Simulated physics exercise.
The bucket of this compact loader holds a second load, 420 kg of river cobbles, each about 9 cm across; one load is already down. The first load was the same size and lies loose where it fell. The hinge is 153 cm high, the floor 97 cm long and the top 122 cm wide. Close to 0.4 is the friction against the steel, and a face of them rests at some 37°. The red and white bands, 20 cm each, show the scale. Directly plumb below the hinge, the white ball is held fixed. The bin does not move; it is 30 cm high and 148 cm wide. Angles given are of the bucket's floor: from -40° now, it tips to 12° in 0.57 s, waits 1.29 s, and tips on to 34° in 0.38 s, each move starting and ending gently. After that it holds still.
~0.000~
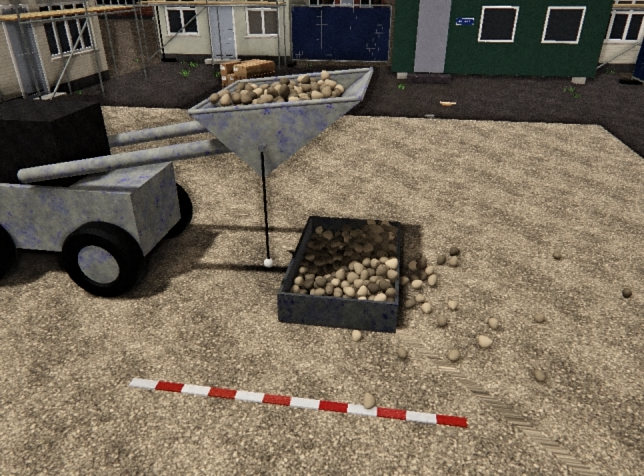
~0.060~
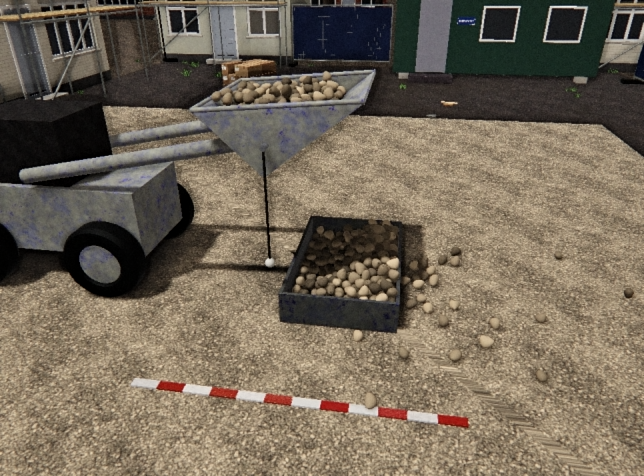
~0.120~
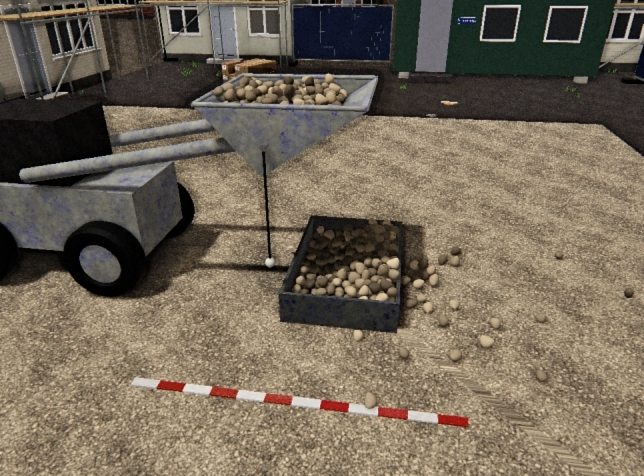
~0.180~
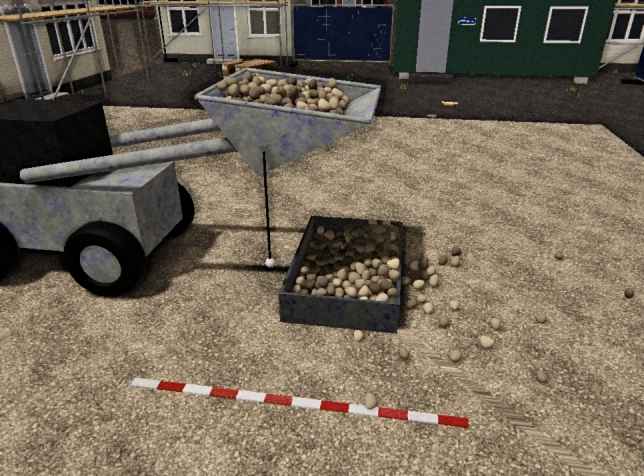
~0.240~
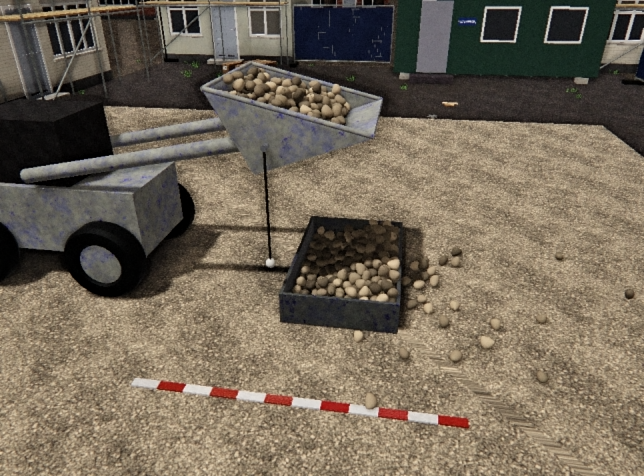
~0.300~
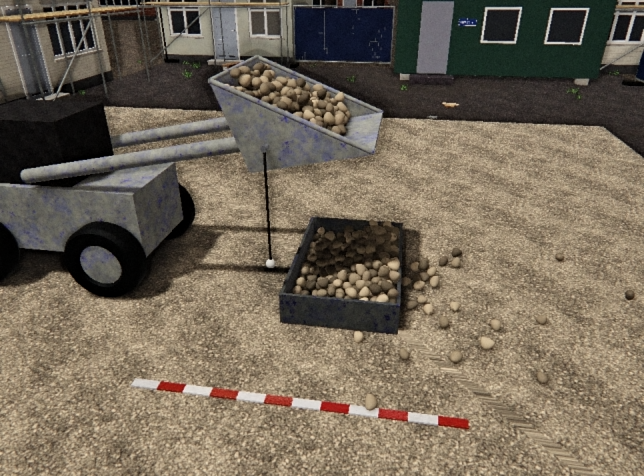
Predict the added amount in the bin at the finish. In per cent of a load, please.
Some 29 per cent is added.
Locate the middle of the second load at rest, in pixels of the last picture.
I'd point to about (421, 278).
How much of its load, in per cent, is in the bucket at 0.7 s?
Some 100 %, roughly, is held.
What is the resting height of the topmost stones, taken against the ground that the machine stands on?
The top ends about 48 cm above the ground.
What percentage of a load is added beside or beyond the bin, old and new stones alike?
Close to 70 parts in a hundred of a load.
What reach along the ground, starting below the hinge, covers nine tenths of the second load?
Roughly 180 centimetres.
After 0.4 s the floor is at 4°; in per cent of one load, 100 in the bucket, 93 in the bin, 8 beside or beyond the bin; the foremost stones are at (520, 299).
After 0.7 s the floor is at 12°; in per cent of one load, 100 in the bucket, 93 in the bin, 8 beside or beyond the bin; the foremost stones are at (520, 299).
After 2.7 s the floor is at 34°; in per cent of one load, 14 in the bucket, 138 in the bin, 48 beside or beyond the bin; the foremost stones are at (550, 287).
After 5.5 s the floor is at 34°; in per cent of one load, 0 in the bucket, 122 in the bin, 79 beside or beyond the bin; the foremost stones are at (550, 277). Net gain in the bin, 29.
